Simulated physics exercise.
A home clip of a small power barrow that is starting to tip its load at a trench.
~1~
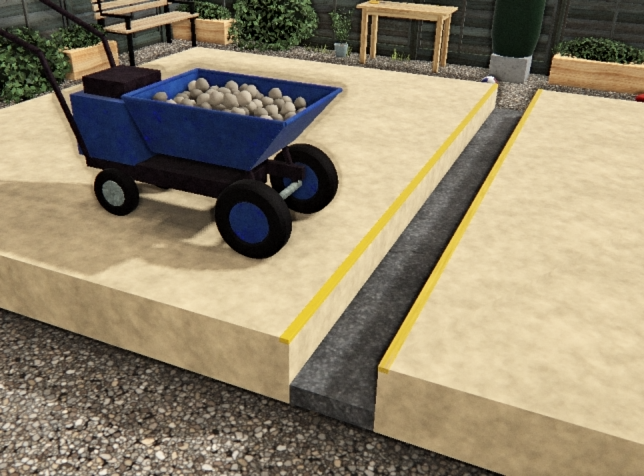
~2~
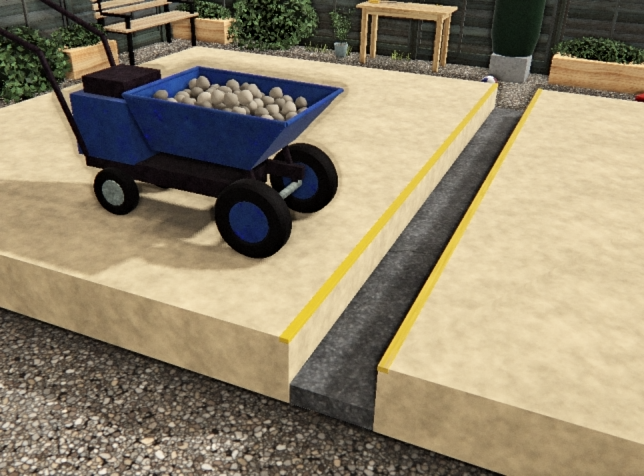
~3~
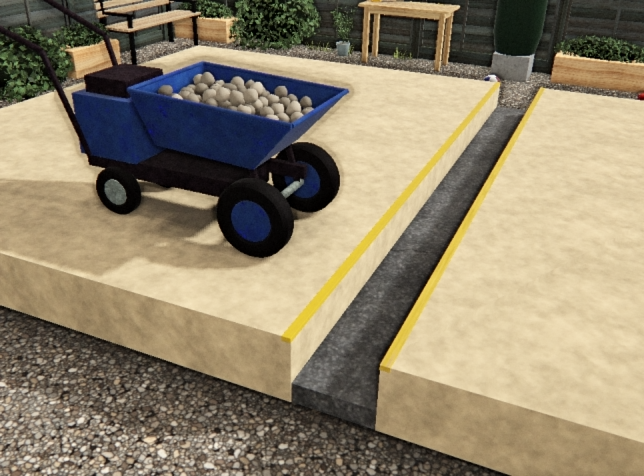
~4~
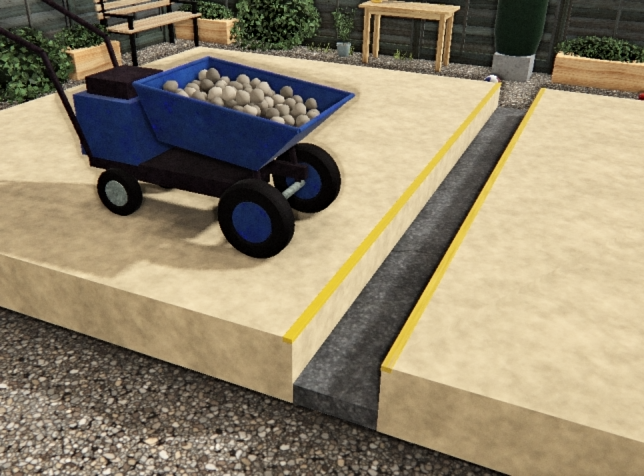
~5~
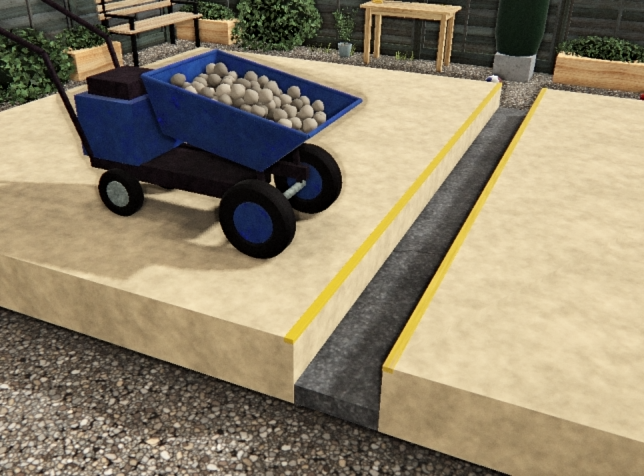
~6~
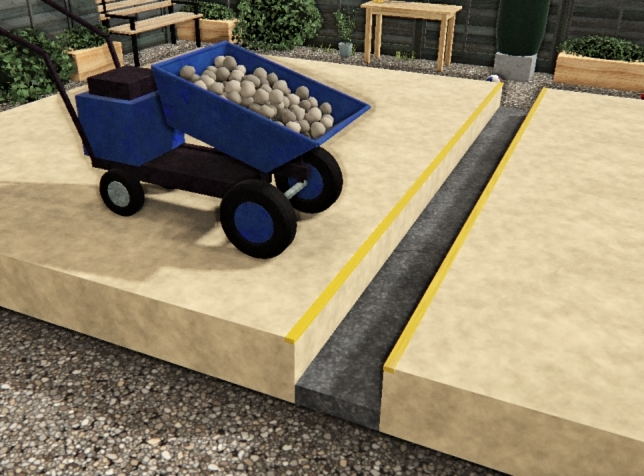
A blue barrow's skip full of river pebbles gradually tilts forward to the right beside a trench.
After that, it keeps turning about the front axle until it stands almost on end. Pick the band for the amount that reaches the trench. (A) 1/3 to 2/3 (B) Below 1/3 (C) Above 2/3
Answer: C.
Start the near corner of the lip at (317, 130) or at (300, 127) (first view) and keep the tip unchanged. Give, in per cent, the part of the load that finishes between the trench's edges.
Some 60 in a hundred, then some 80 in a hundred.
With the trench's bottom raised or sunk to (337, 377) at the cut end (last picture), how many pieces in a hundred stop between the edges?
The share would be roughly 70 per cent.
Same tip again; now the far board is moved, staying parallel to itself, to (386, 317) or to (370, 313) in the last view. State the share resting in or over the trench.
First try: About 70 %; second try: About 40 %.
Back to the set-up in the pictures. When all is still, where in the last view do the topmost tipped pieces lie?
Peak at rest, last frame: Around (468, 268).
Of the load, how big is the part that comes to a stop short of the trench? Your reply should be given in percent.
Estimate: Around 0 per cent.
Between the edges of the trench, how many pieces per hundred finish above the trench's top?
Something like 0 in a hundred.
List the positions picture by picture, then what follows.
In the first frame, lip of the skip at (285, 124), level; top of the load at (219, 111), river pebbles; first edge of the trench at (316, 300); far edge at (408, 325), the trench over half as wide as the skip, and about half as deep as wide.
In the second frame, lip of the skip at (286, 124), level; top of the load at (219, 99).
In the third frame, lip of the skip at (292, 126), tipped barely; top of the load at (209, 99).
In the fourth frame, lip of the skip at (299, 131), tipped a little; top of the load at (214, 97).
In the fifth frame, lip of the skip at (308, 137), tipped a little; top of the load at (221, 93).
In the sixth frame, lip of the skip at (317, 145), tipped clearly; top of the load at (230, 89); first edge of the trench at (321, 300); far edge at (413, 324).
Soon after the last picture, skip tipped steeply; all in the skip.
A little later, skip tipped right over; about two thirds in the skip; about a third in or heaped over the trench; a stray few beyond it; a stray few falling.
Later still, skip tipped right over; a stray few in the skip; nearly all in or heaped over the trench; a small part beyond it.
By the end, skip tipped right over; nearly all in or heaped over the trench; a small part beyond it.
